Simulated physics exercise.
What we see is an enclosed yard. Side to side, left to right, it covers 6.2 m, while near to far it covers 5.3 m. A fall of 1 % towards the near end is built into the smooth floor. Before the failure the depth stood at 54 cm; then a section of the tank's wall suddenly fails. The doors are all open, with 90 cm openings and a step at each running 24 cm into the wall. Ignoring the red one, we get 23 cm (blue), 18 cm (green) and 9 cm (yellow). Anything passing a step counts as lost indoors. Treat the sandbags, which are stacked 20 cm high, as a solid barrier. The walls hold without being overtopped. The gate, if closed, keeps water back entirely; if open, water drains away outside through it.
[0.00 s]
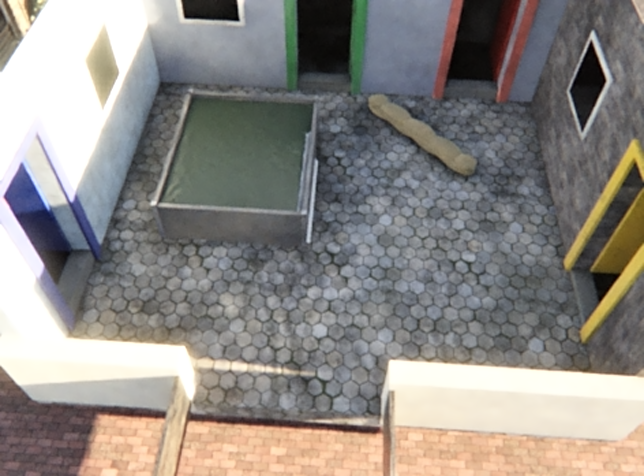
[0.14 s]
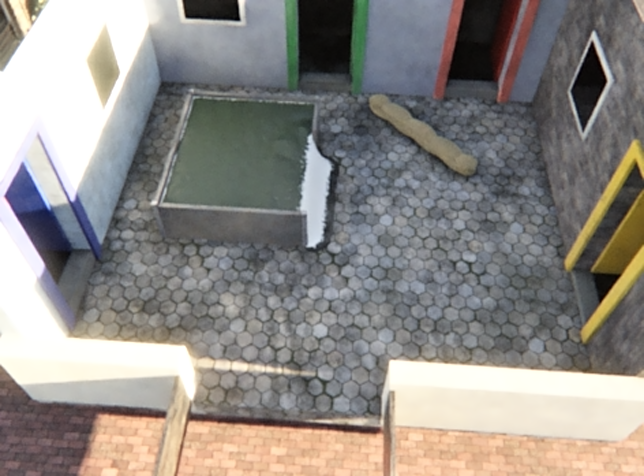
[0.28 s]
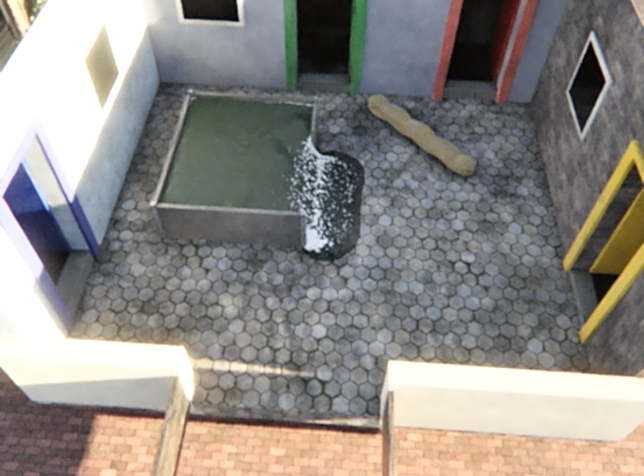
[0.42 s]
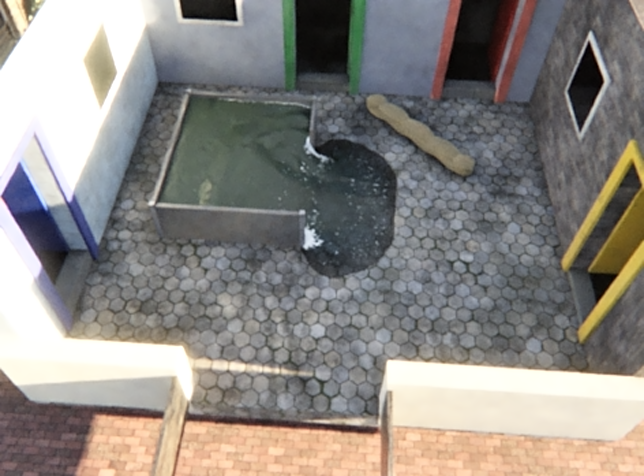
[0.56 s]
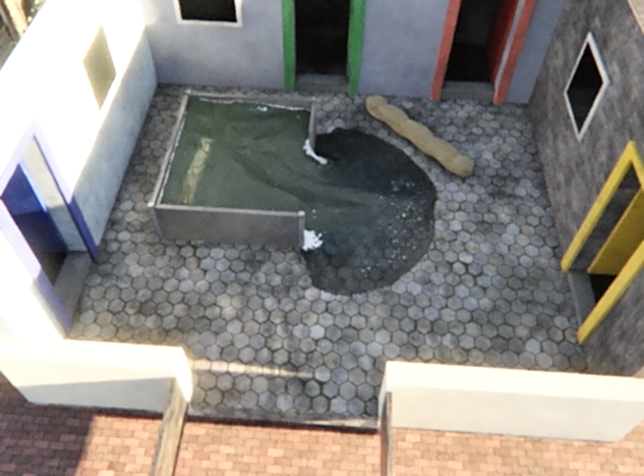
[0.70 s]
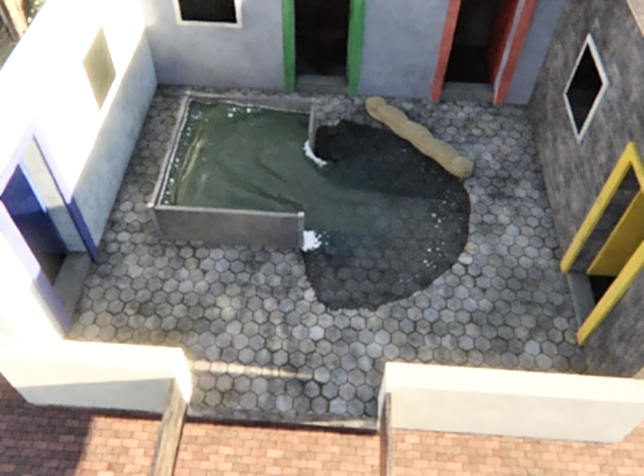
Dark green water burst out through the right side of a raised tank in a walled courtyard, foaming at the gap, then spread in a widening rounded pool across the grey paving toward the sandbags.
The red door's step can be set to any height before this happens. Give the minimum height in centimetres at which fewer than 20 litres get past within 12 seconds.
7 cm.
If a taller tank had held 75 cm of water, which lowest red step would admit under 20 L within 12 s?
It would take a step of about 12.0 cm.
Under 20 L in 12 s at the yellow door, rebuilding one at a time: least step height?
For the yellow door, about 18 cm.
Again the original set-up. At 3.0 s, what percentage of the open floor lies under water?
Around 50 per cent of the free floor.
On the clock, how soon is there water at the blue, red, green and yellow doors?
The blue door gets it at 6.0 s, the red door at 2.8 s, the green door at 3.0 s and the yellow door at 1.4 s.
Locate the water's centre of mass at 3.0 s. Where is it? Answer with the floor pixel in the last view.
(383, 226), roughly.
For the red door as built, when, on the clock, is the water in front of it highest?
Roughly at 7.0 s.
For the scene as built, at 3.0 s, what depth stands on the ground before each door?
Depths in cm: Blue 0, red 6, green 1, yellow 19.
After 1.4 s water covers 30 % of the floor, deepest (28 cm) near (317, 230); it has not reached the red door.
After 3.0 s water covers 50 % of the floor, deepest (36 cm) near (592, 412); 6 cm at the red door, 0 litres in over its 19 cm step.
After 12.0 s water covers 95 % of the floor, deepest (12 cm) near (559, 409); 6 cm at the red door, 0 litres in over its 19 cm step.
At the red door as built, the water arrived by 2.9 s and peaked near 12 cm at 7.2 s.
With a step of 6 cm, 37 litres would have come in within the 12 s; with 8 cm, 13 litres. So under 20 litres takes about 7 cm.
